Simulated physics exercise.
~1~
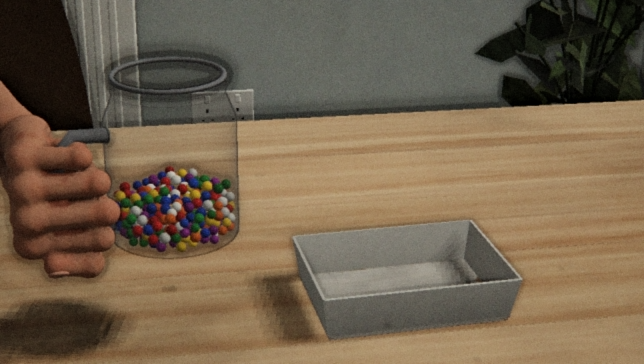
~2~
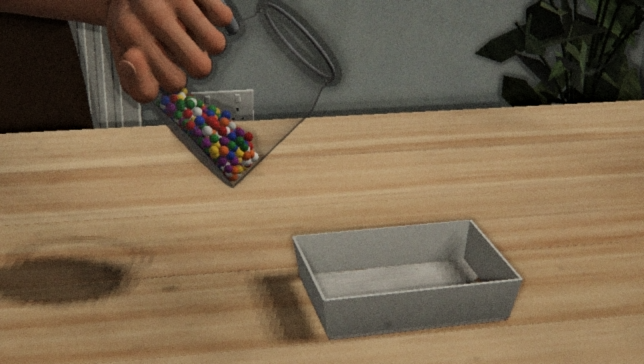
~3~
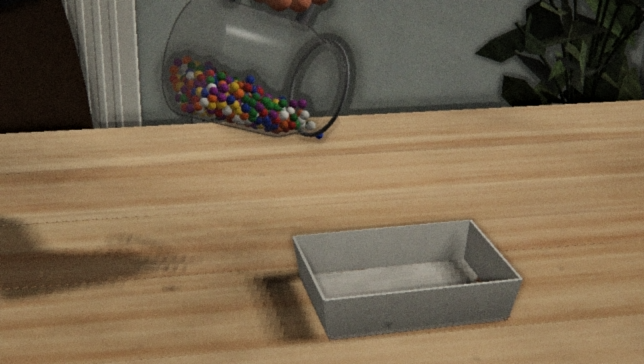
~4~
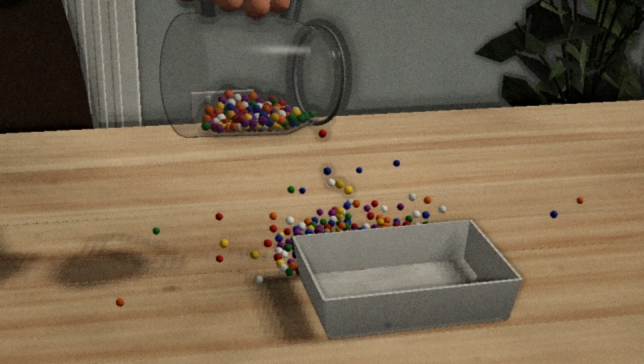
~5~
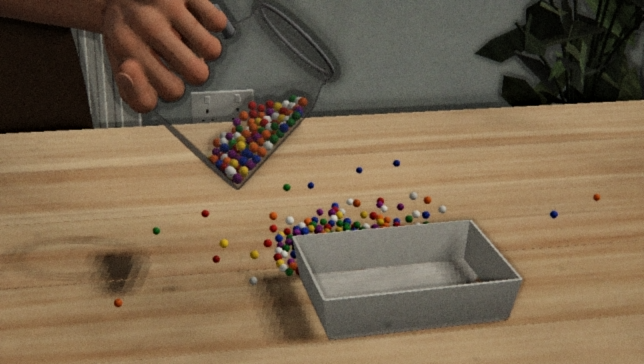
A hand grips a clear jar partly filled with small multicoloured beads, standing on a wooden table to the left of an empty grey tin. The hand lifts the jar up and to the right, tilting it so the beads slide into its lower corner. It tips further onto its side, and the beads spread toward the rim. Many spill out, landing behind and to the left of the tin and scattering across the wood. The hand then turns the jar partway back, keeping the remaining beads inside, while the tin still looks empty.
